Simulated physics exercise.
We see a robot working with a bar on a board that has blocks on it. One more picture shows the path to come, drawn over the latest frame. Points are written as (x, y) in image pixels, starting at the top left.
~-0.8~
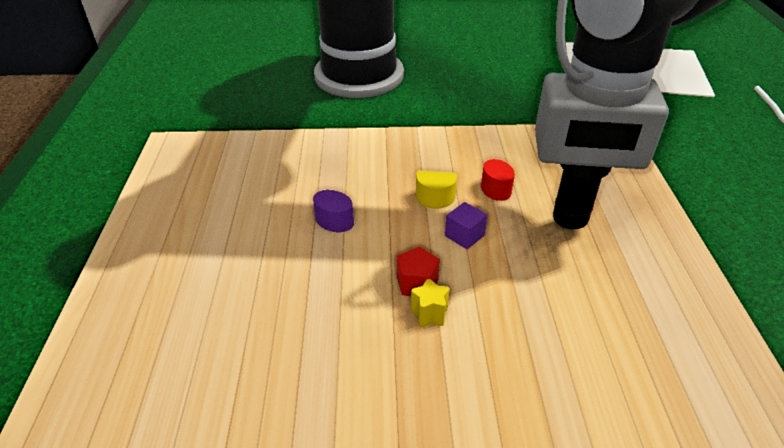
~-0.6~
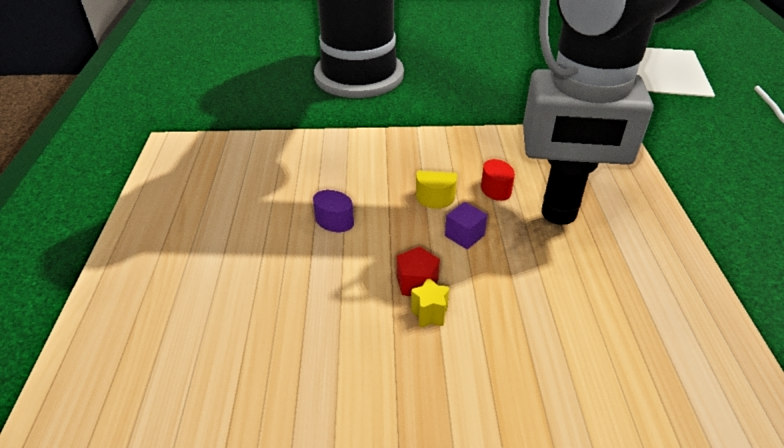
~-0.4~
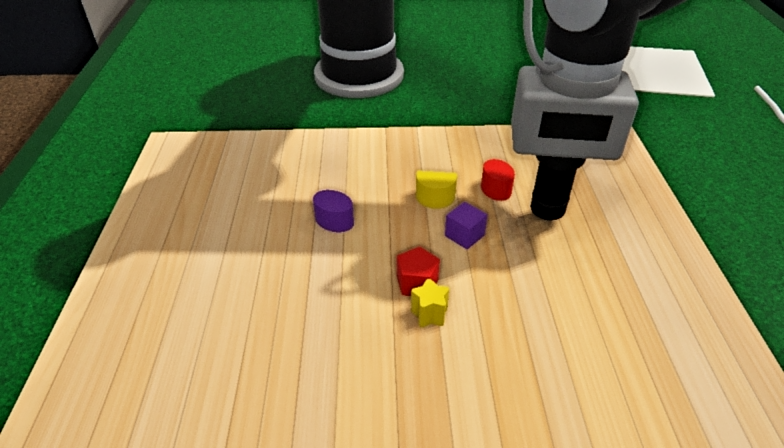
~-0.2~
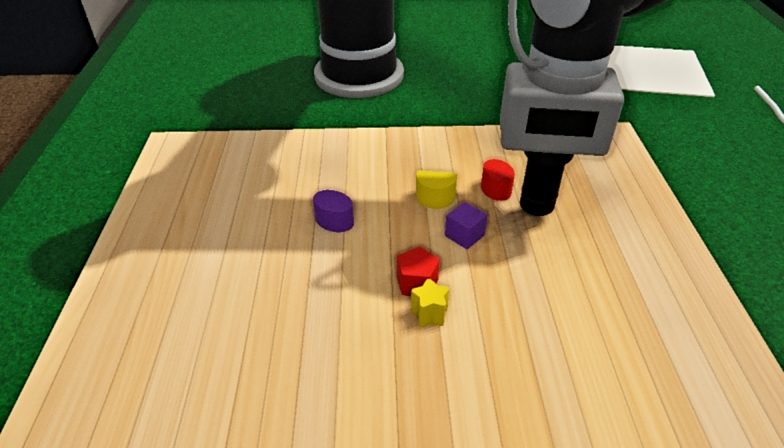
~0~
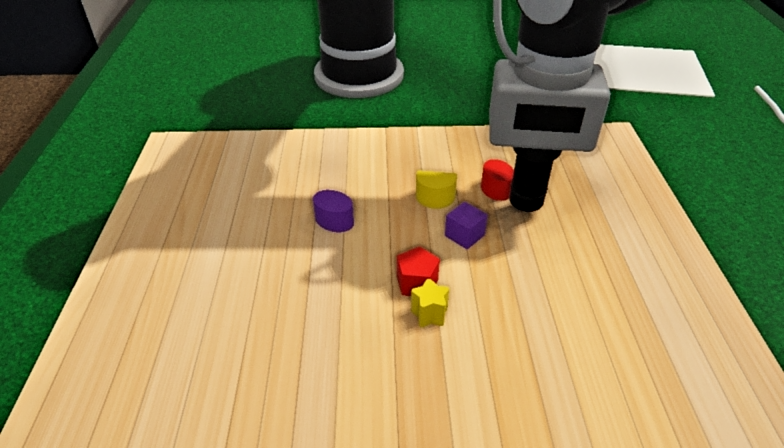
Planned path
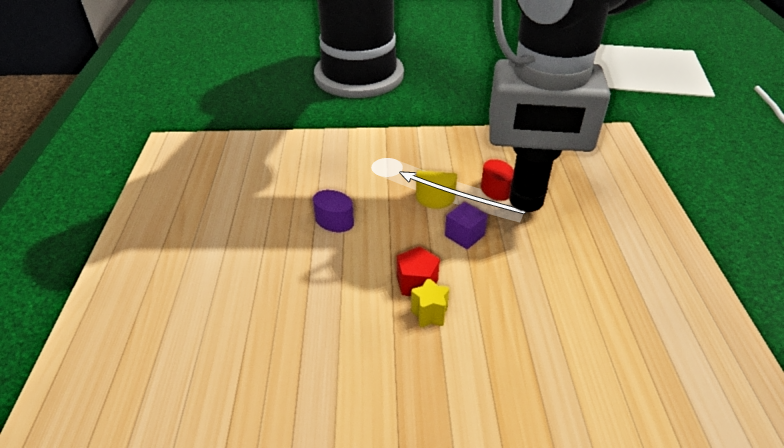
In the video, a robot arm holding a dark bar above a wooden board moves steadily left toward a red elliptical block, while the yellow, purple and red blocks on the board stay still.
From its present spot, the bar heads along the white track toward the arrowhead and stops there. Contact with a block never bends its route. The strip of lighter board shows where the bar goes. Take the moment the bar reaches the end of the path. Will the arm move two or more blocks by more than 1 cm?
Final answer: Yes.
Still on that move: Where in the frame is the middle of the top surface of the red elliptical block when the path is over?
I'd guess (479, 157).
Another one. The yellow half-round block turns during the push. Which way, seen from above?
I'd predict that, seen from above, the yellow half-round block rotates counter-clockwise.
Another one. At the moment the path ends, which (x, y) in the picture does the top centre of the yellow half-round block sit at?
It sits at (401, 177).
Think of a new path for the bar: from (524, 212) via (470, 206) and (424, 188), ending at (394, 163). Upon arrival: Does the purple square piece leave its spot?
No, it doesn't check out.
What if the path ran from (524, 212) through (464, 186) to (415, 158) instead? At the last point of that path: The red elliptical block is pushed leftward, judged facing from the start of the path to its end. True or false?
That statement is not accurate.
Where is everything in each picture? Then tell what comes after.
The first picture shows lower end of the bar (570, 219), tops of blocks, yellow half-round block (436, 179), purple square piece (467, 215), red elliptical block (499, 169).
The second picture shows bar (559, 214), blocks as before.
The third picture shows bar (548, 210), blocks as before.
The fourth picture shows bar (537, 206), blocks as before.
The fifth picture shows bar (526, 202), yellow half-round block (436, 179), purple square piece (467, 215), red elliptical block (499, 169).
The drawn path runs from (524, 212) via (474, 198) and (428, 183), ending at (387, 167).
The first path, step by step. One third of the way, bar (474, 188); red elliptical block (481, 158), turned 75° clockwise.
Two thirds of the way, bar (429, 173); yellow half-round block (405, 178), turned 75° anticlockwise; red elliptical block (479, 157), turned 85° clockwise.
At the end, bar (387, 157); yellow half-round block (401, 177), turned 95° anticlockwise; purple square piece not moved; red elliptical block (479, 157), turned 85° clockwise.
